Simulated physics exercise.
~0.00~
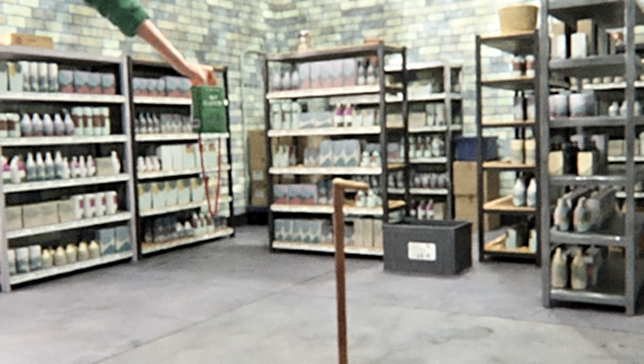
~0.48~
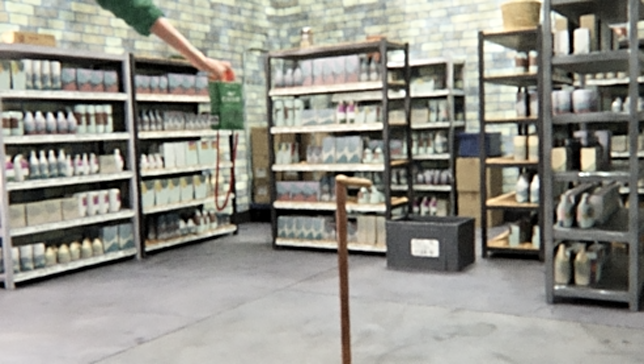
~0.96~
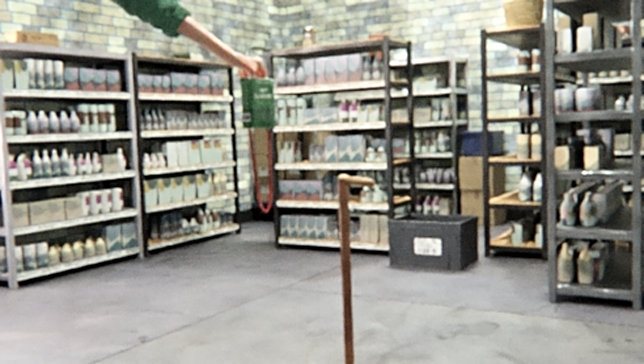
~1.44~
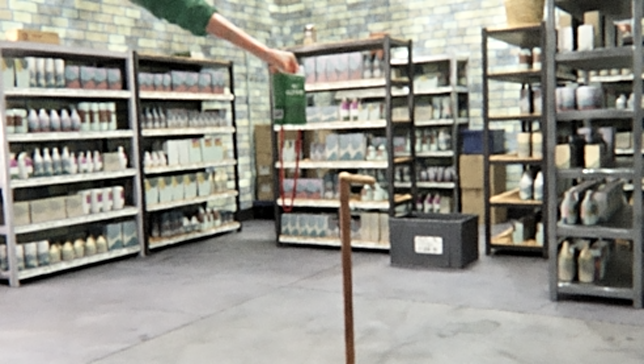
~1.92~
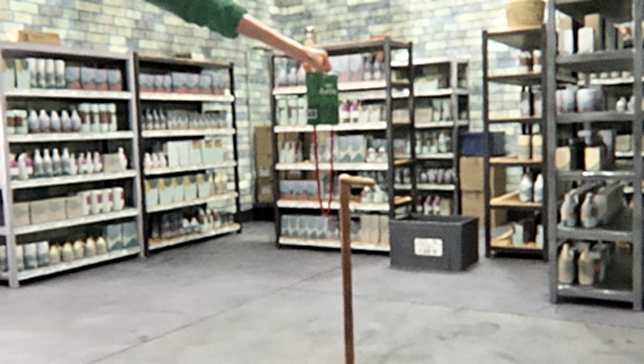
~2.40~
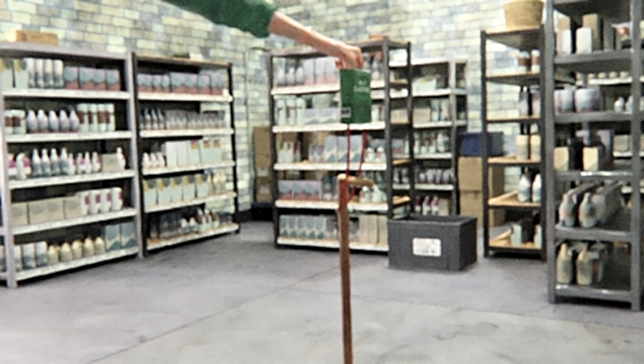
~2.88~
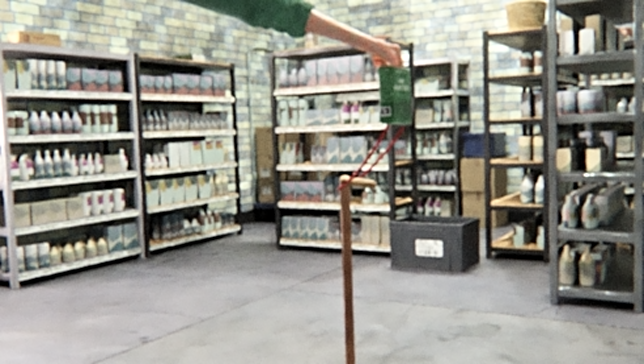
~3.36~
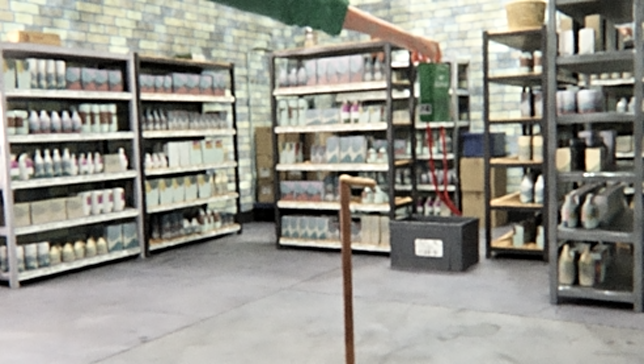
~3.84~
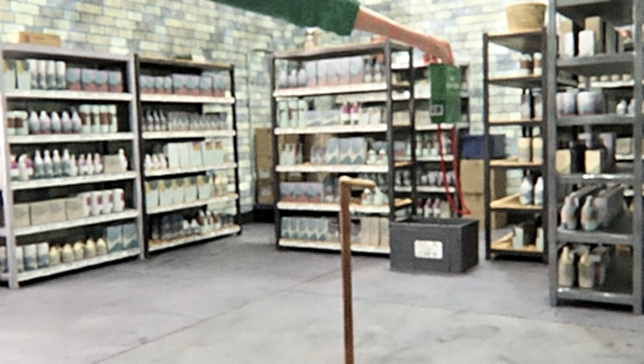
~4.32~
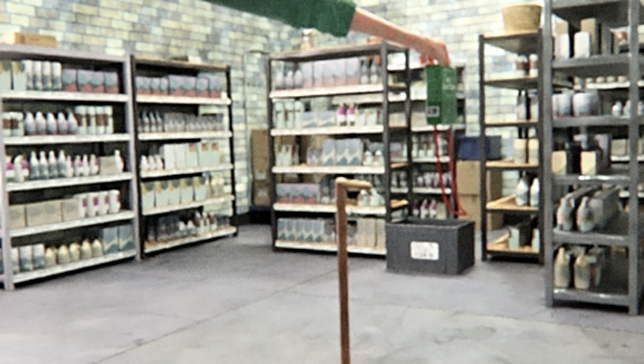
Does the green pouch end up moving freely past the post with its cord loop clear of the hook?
Yes, the green pouch goes past the post freely. It ends up held to the right of the post with its red loop hanging clear of the hook.
